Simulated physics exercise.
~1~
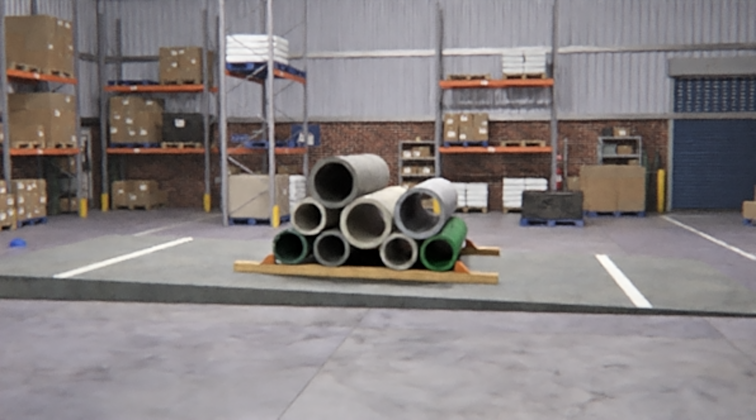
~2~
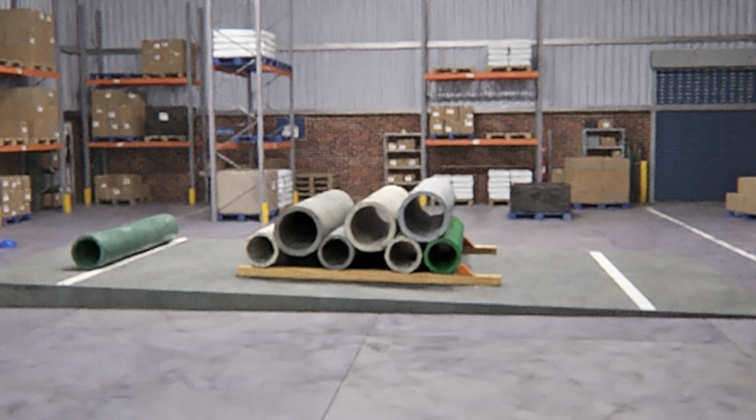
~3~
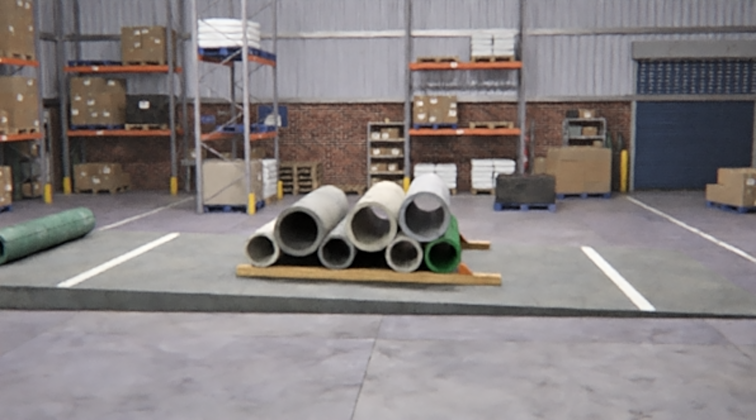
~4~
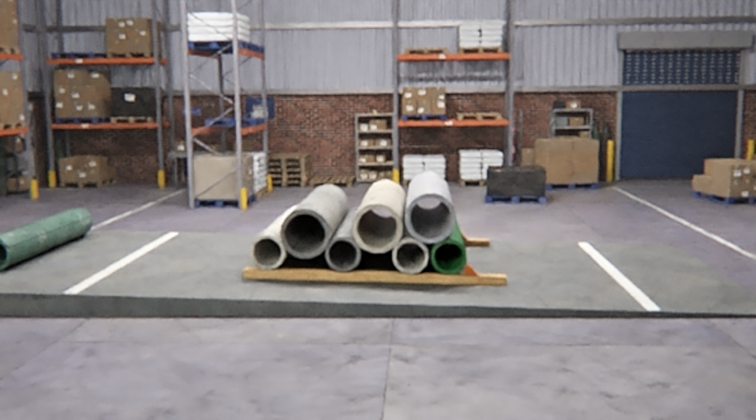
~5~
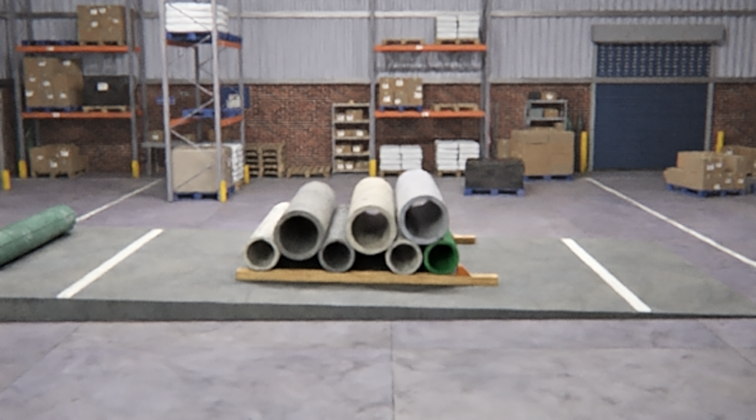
We see concrete pipes stacked on timber bearers in a warehouse as a green one from the lower left rolls away leftward past a white line and the top pipe drops lower. The rest settle and stay on the timbers, including another green pipe at the right end.
